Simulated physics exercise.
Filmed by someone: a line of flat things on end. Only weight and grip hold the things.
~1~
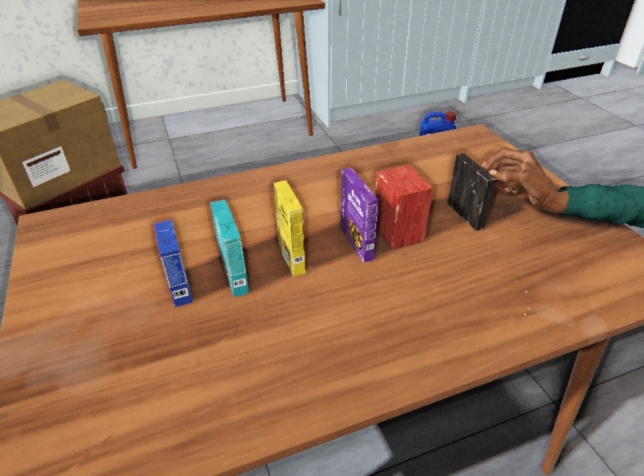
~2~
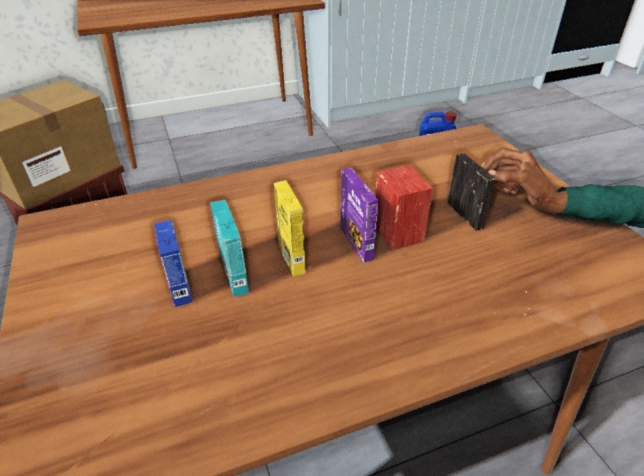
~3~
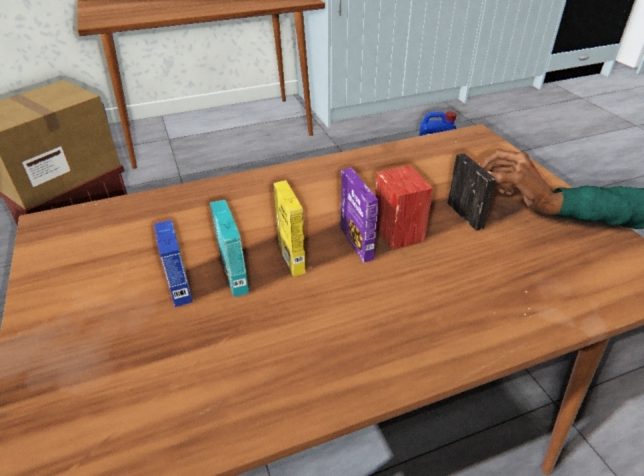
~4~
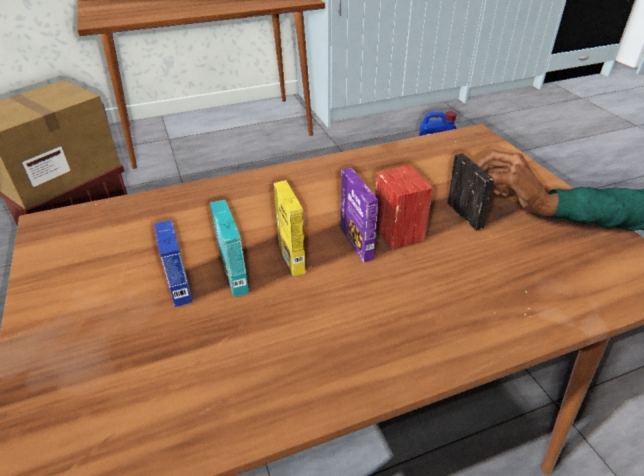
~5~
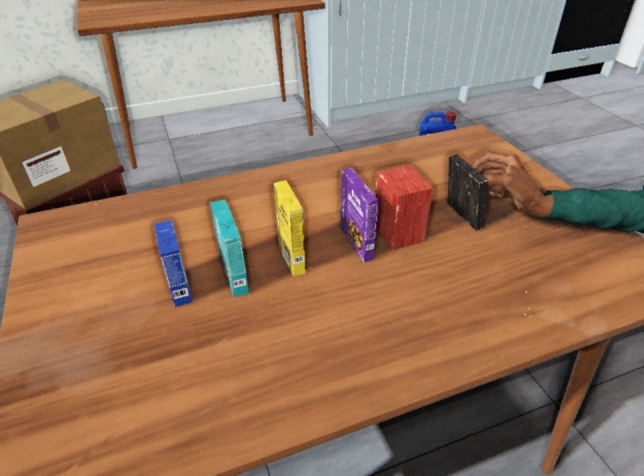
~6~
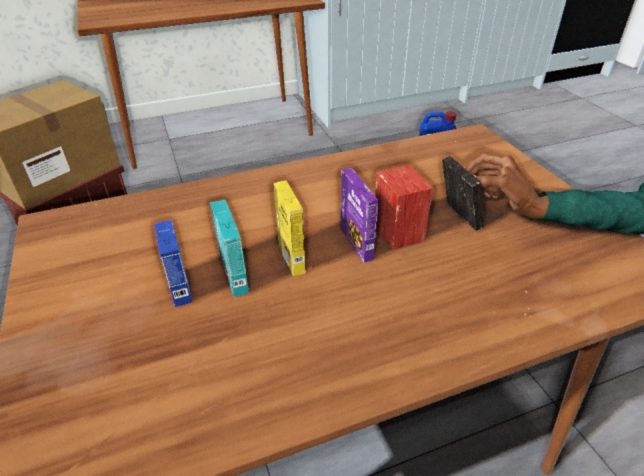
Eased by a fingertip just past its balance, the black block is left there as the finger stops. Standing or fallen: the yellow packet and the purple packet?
At the end, the yellow packet will not fall; the purple packet will not fall.
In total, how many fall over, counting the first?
1.
Then, 0.20 s past the last view, black block 73° over.
Then, 0.30 s past the last view, black block 93° over.
Finally, all 4 still in place. Final places as the last picture's camera would see them, yellow packet near (290, 229), purple packet near (357, 215).
